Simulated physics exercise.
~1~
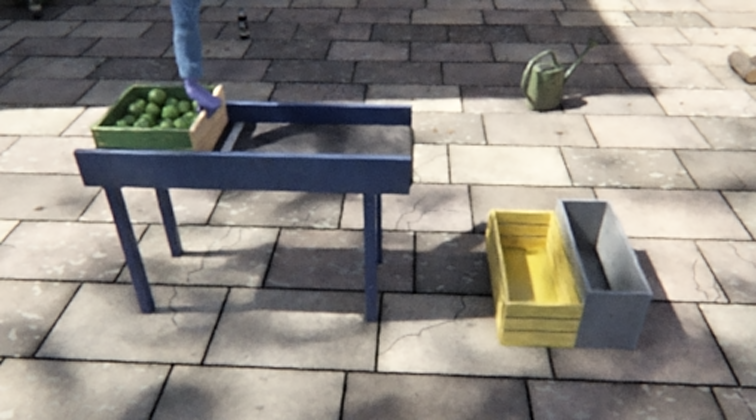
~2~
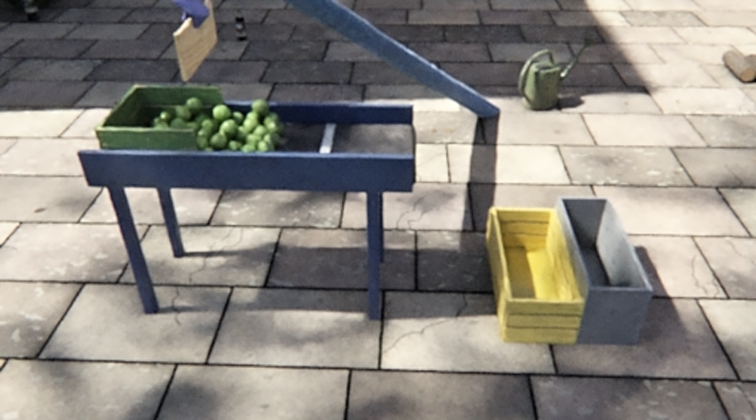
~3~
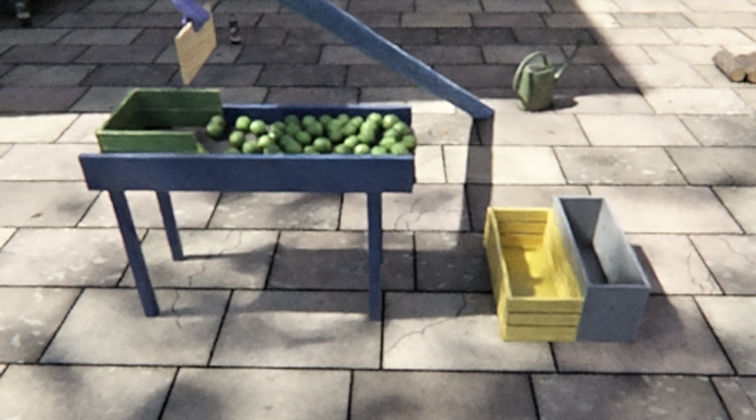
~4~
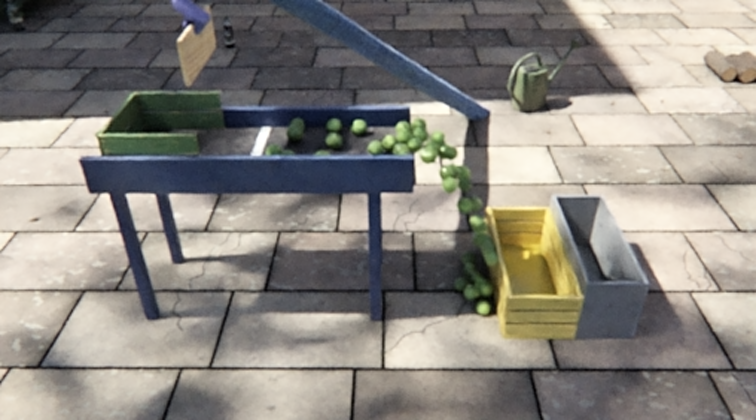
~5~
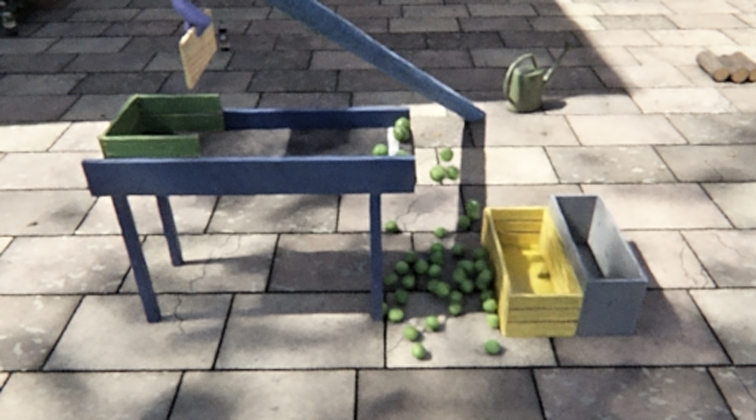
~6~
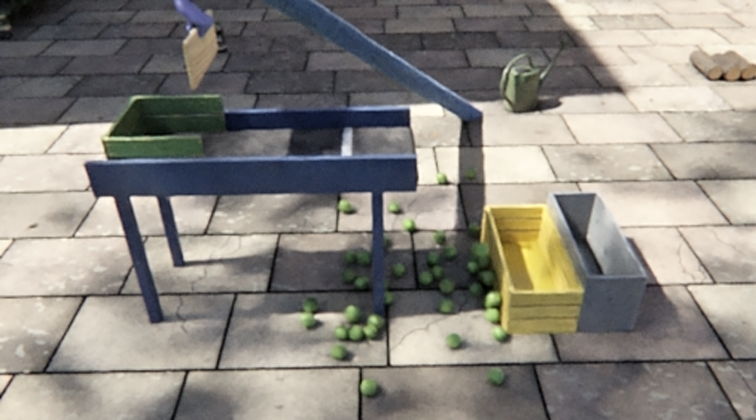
Green apples ride a blue conveyor, spill off its end and scatter short of the yellow bin.
